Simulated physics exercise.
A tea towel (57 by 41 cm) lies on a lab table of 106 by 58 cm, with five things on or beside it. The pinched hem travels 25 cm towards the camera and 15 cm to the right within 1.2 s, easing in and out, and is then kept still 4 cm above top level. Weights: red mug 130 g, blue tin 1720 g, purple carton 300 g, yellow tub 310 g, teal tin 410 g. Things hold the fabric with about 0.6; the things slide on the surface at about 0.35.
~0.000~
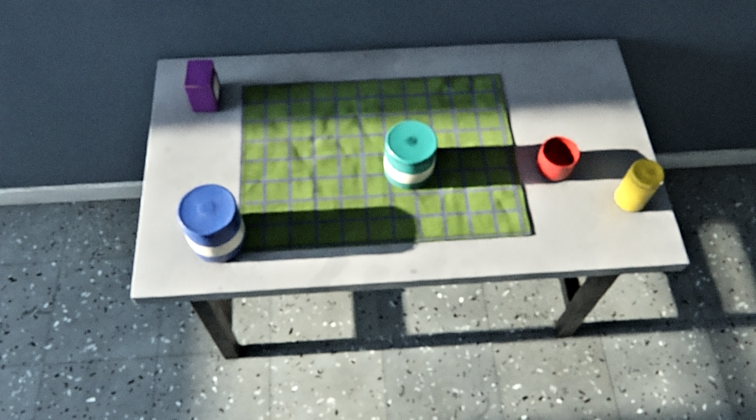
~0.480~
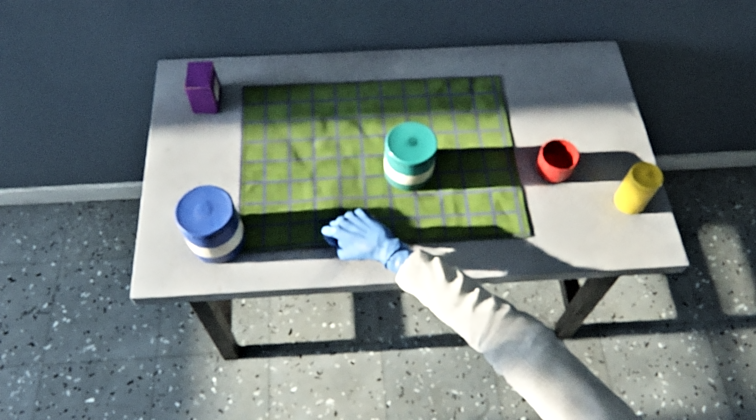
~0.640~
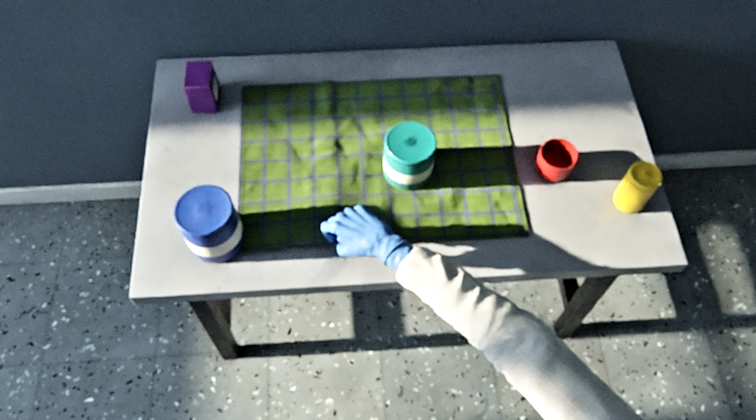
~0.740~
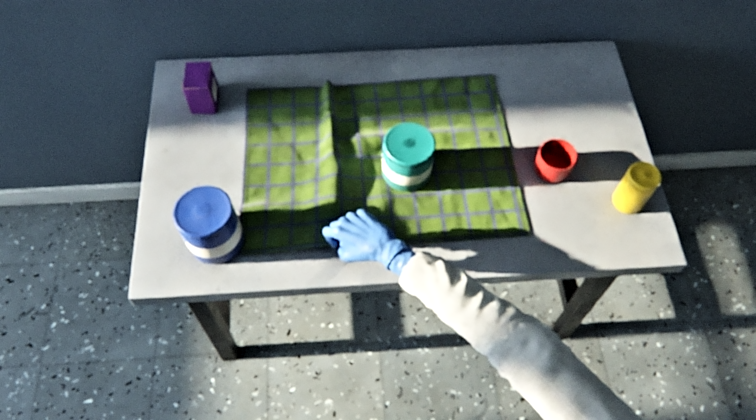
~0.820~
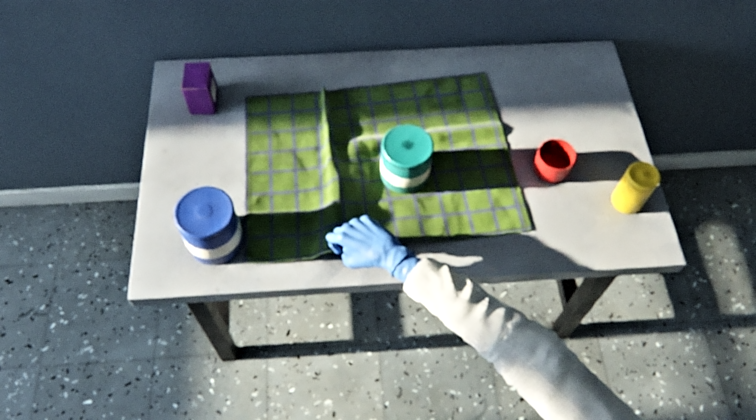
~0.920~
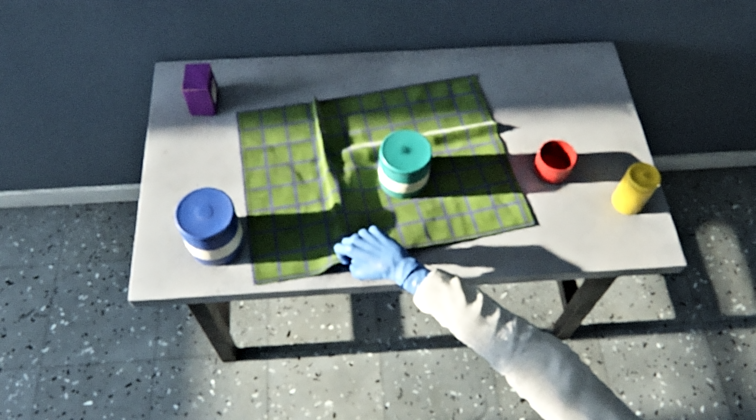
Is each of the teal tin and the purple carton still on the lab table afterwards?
In order: The teal tin stays on; the purple carton keeps to the top.
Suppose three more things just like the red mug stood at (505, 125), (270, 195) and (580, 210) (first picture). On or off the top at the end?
In turn: Remains, falls off, remains.
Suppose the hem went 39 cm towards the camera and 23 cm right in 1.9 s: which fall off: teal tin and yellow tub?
In that case: Teal tin goes over, yellow tub stays on.
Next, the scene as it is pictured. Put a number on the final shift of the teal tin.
Teal tin 20 cm.
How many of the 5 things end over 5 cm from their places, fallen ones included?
I count 1.
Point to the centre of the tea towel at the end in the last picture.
Around (370, 269).
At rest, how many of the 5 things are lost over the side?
I count 0.
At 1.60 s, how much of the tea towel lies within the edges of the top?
Some 70 per cent of it.
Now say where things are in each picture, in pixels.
Shows, teal tin (412, 141); purple carton (198, 73); tea towel corners (243, 86) (498, 74) (531, 235), in the first picture.
Shows, tea towel corners (243, 87) (498, 75); grip (336, 244), in the second picture.
Shows, tea towel corners (243, 86) (497, 75); grip (335, 241), in the third picture.
Shows, tea towel corners (247, 89) (492, 74); grip (337, 245), in the fourth picture.
Shows, tea towel corners (246, 97) (484, 72); grip (341, 251), in the fifth picture.
Shows, teal tin (406, 150); purple carton (196, 76); tea towel corners (254, 285) (236, 113) (474, 75) (535, 225); grip (349, 262), in the sixth picture.
After 1.1 s, 95 % of the tea towel is still over the top; teal tin 6 cm off its start.
After 1.4 s, 85 % of the tea towel is still over the top; teal tin 12 cm off its start.
After 1.6 s, 70 % of the tea towel is still over the top; teal tin 18 cm off its start at (407, 228).
After 1.8 s, 70 % of the tea towel is still over the top; teal tin 20 cm off its start.
After 3.4 s, 70 % of the tea towel is still over the top; teal tin 20 cm off its start at (410, 237), purple carton 0 cm off its start at (196, 76).
